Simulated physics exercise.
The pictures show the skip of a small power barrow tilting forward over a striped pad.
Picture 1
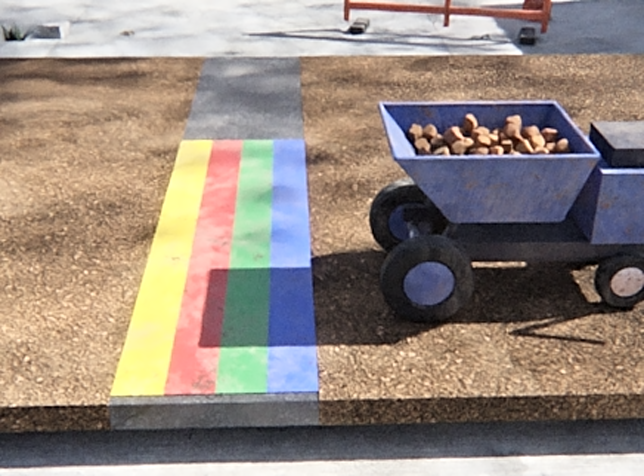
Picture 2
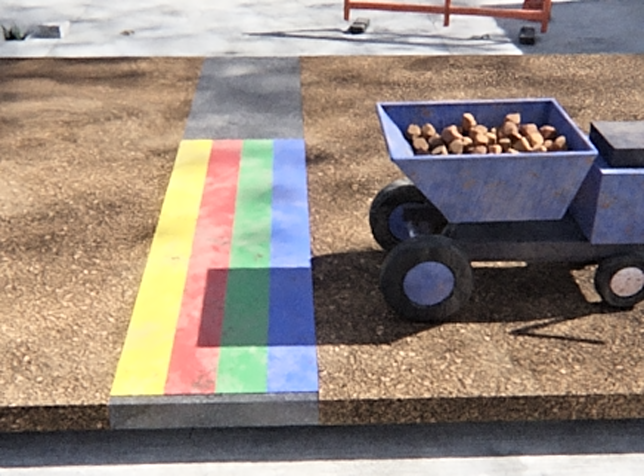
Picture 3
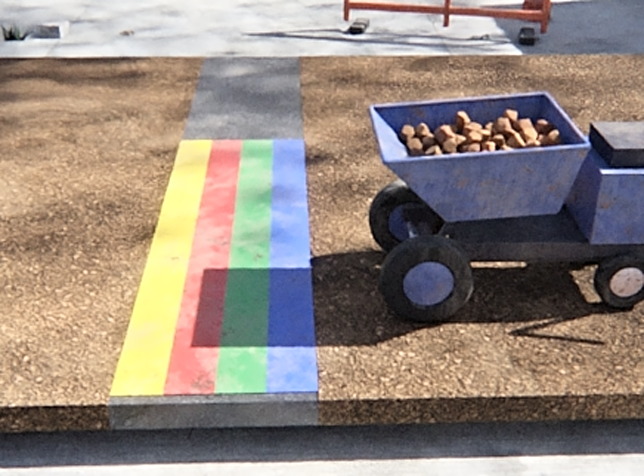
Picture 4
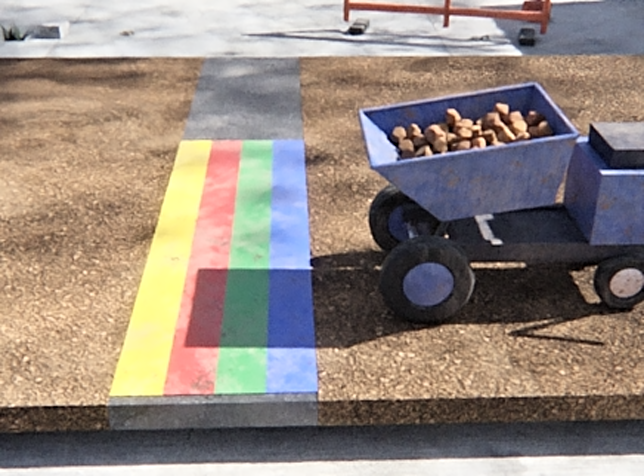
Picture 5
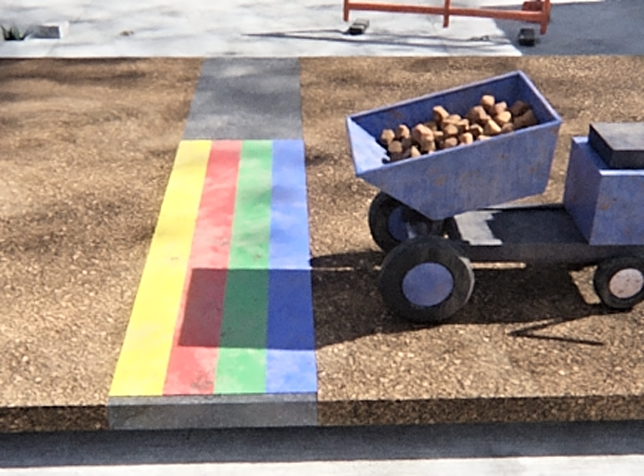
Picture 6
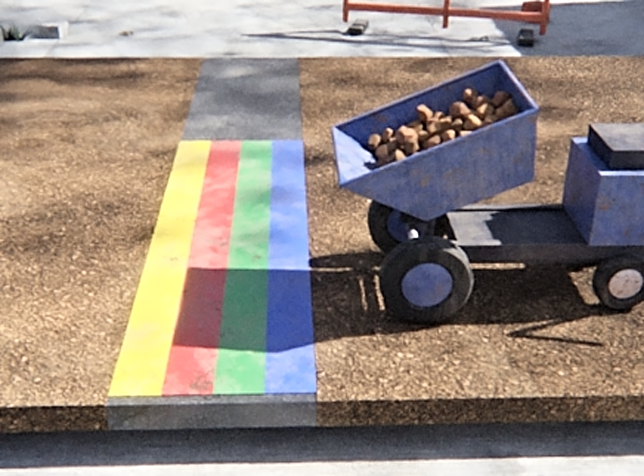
On a brown gritty surface beside a pad striped yellow, red, green and blue, a small blue barrow stands still while its skip, loaded with brown lumps, tilts steadily to the left, its right end rising.
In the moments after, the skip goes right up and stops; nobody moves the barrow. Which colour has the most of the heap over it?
The heap favours the green strip.
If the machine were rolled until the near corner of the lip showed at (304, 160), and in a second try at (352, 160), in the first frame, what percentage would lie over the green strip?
In turn 0 and 10 in a hundred.
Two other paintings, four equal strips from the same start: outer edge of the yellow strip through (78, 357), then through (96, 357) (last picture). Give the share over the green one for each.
First some 30, then 30 per cent.
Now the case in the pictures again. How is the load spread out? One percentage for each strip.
Blue strip: 10 %, green strip: 30 %, red strip: 20 %, yellow strip: 20 %.
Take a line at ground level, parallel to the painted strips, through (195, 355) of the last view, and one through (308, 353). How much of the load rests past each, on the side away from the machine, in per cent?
Roughly 50 per cent, and 100 per cent.
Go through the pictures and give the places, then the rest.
In the first frame, lip of the skip at (396, 159), level; top of the load at (496, 154), clay clods; blue strip at (292, 348); green strip at (244, 349); red strip at (196, 350); yellow strip at (147, 351).
In the second frame, lip of the skip at (393, 160), tipped barely; top of the load at (504, 146).
In the third frame, lip of the skip at (385, 163), tipped barely; top of the load at (498, 142).
In the fourth frame, lip of the skip at (373, 168), tipped a little; top of the load at (504, 141).
In the fifth frame, lip of the skip at (358, 175), tipped clearly; top of the load at (492, 134).
In the sixth frame, lip of the skip at (342, 186), tipped clearly; top of the load at (493, 129); blue strip at (290, 349); green strip at (242, 350); red strip at (194, 350); yellow strip at (145, 351).
Soon after the last picture, skip tipped steeply; all in the skip.
A little later, skip tipped right over; about two thirds in the skip; a stray few over the blue strip; about a quarter over the green strip; a stray few over the red strip.
Later still, skip tipped right over; a small part in the skip; a small part over the blue strip; about a quarter over the green strip; about a quarter over the red strip; about a quarter over the yellow strip; a small part off the paint.
By the end, skip tipped right over; a stray few in the skip; a small part over the blue strip; about a quarter over the green strip; about a quarter over the red strip; about a quarter over the yellow strip; about a quarter off the paint.
